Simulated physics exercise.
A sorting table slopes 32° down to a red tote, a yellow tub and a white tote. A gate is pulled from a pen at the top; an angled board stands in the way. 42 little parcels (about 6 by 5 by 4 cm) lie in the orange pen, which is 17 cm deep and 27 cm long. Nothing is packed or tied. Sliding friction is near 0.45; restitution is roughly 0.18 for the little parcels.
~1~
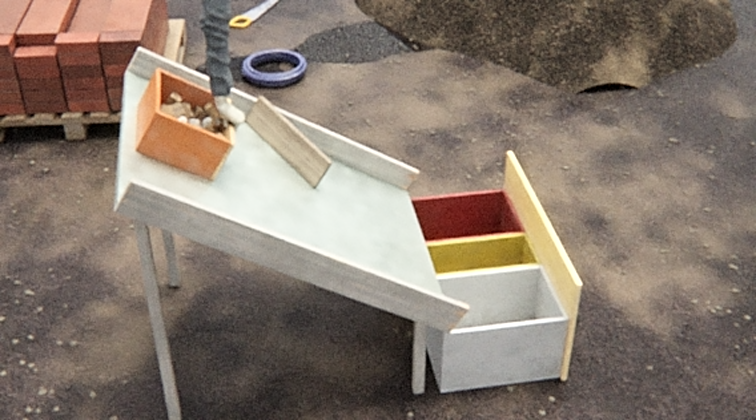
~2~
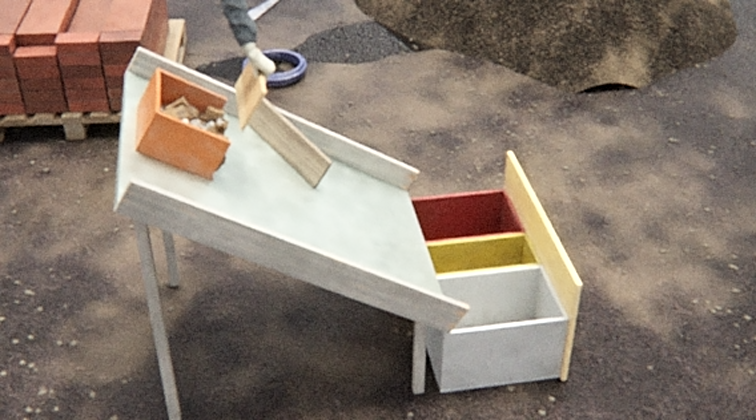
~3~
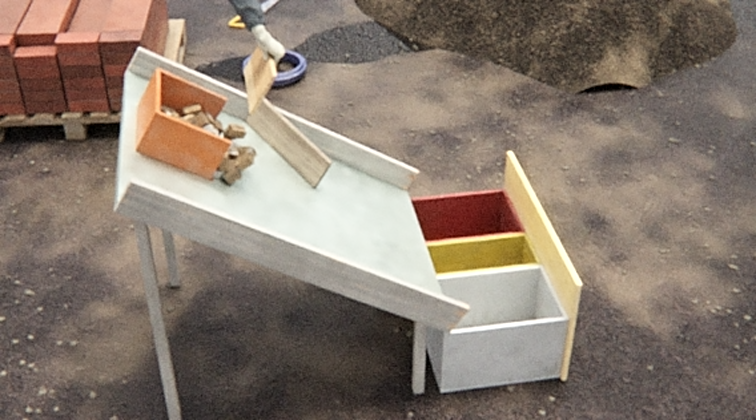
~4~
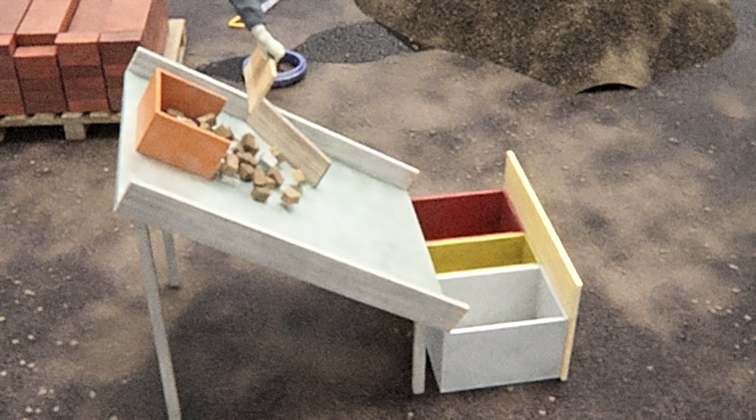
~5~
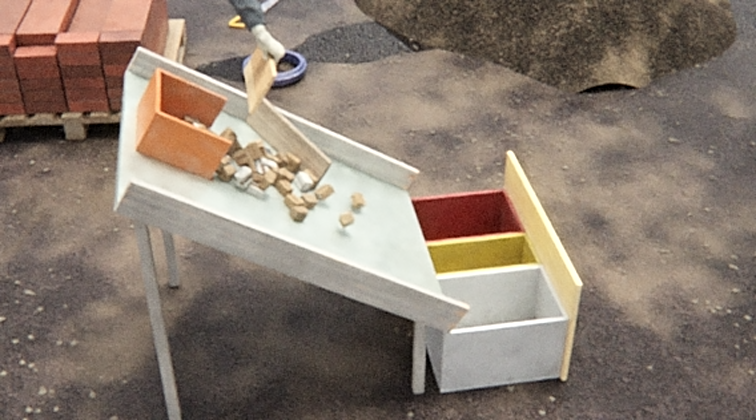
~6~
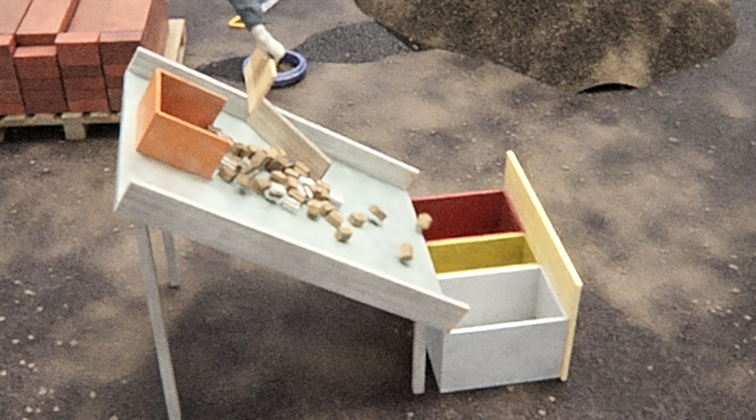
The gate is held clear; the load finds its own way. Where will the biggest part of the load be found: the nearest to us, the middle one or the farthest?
Look in the middle one, the yellow tub.
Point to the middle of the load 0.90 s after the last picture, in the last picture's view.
At about (486, 294).
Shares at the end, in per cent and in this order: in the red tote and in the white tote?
Roughly 5 and 20 per cent.
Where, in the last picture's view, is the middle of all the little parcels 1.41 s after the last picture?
At about (492, 298).
Then, 0.23 s after the last picture, 1 in the red tote, 1 in the white tote, 38 on the slope and 2 in the air.
Then, 0.51 s after the last picture, 2 in the red tote, 8 in the yellow tub, 3 in the white tote, 23 on the slope and 6 in the air.
Then, 0.90 s after the last picture, 3 in the red tote, 20 in the yellow tub, 8 in the white tote and 11 on the slope.
When it is over (1.41 s after the last picture), 3 in the red tote, 23 in the yellow tub, 8 in the white tote and 8 on the slope.
